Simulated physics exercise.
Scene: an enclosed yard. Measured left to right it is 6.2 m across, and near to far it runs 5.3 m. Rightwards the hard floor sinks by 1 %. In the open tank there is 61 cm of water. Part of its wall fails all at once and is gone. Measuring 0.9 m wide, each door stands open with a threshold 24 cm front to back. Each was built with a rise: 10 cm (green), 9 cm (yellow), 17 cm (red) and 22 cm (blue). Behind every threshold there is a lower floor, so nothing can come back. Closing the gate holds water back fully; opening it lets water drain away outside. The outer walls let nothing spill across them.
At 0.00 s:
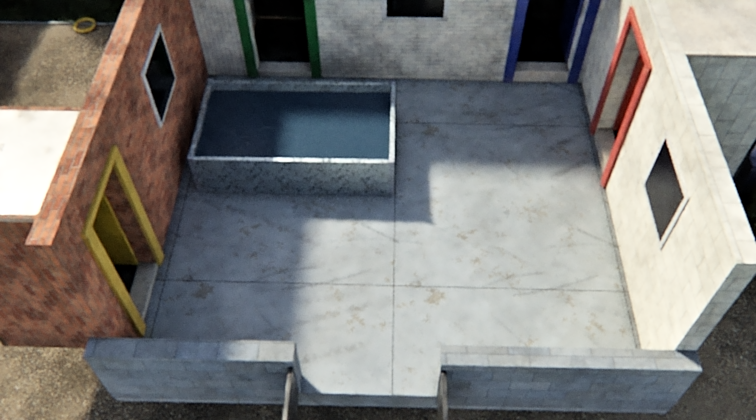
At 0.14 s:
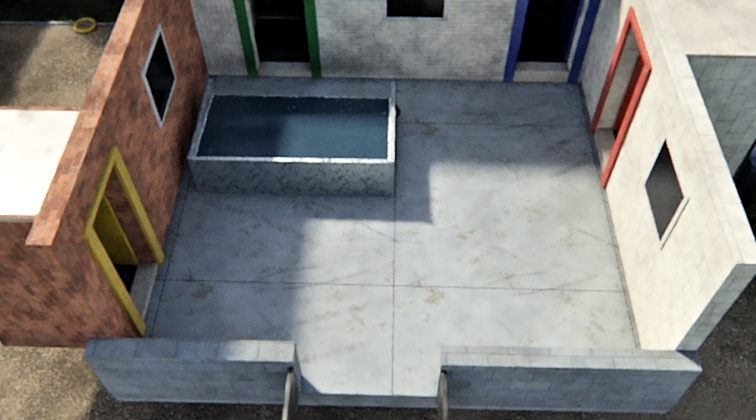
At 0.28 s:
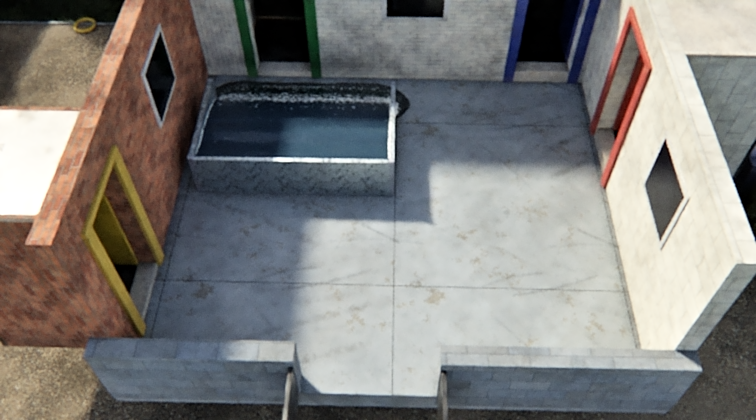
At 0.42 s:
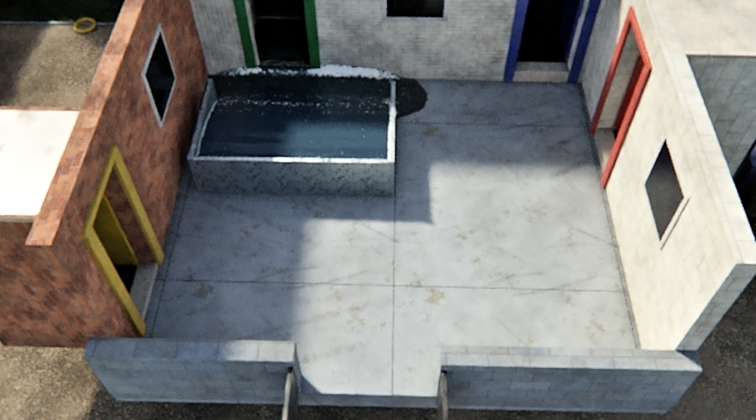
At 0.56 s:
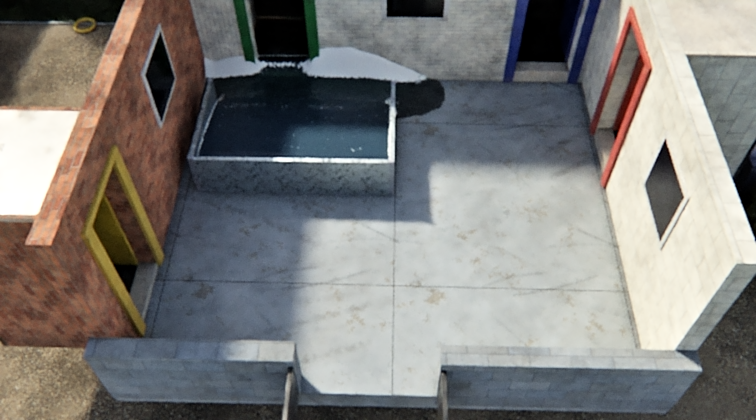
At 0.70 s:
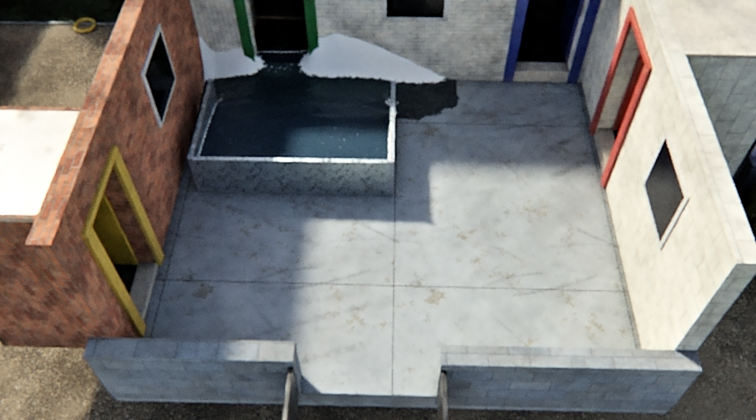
Water spilled out over the far side of the open tank in a walled yard, foaming white against the back wall near the green door, while a dark wet patch spread a little way rightward across the floor.
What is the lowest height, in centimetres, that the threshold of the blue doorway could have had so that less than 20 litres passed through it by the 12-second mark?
About 10 cm.
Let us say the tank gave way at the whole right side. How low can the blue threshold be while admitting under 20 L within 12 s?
About 24 centimetres.
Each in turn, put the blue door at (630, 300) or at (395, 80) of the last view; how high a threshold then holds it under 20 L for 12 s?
Around 7.0 and 30 cm respectively.
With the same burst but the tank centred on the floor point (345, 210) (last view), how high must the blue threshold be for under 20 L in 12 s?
Roughly 15 cm is needed.
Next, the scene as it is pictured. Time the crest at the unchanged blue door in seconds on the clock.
Peak time: Around 4.0 s.
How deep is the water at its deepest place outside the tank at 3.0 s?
Up to some 23 cm.
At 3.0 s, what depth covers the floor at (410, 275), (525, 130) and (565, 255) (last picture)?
About 0, 4 and 0 cm respectively.
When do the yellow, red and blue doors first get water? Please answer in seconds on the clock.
Yellow = 2.4 s, red = 2.0 s, blue = 1.3 s.
After 1.4 s water covers 20 % of the floor, deepest (44 cm) near (272, 86); 2 cm at the blue door, 0 litres in over its 22 cm threshold.
After 3.0 s water covers 45 % of the floor, deepest (23 cm) near (569, 92); 9 cm at the blue door, 0 litres in over its 22 cm threshold.
After 12.0 s water covers 95 % of the floor, deepest (11 cm) near (574, 116); 8 cm at the blue door, 0 litres in over its 22 cm threshold.
At the blue door as built, the water arrived by 1.3 s and peaked near 11 cm at 4.2 s.
With a threshold of 9 cm, 27 litres would have come in within the 12 s; with 12.5 cm, 7 litres. So under 20 litres takes about 10 cm.
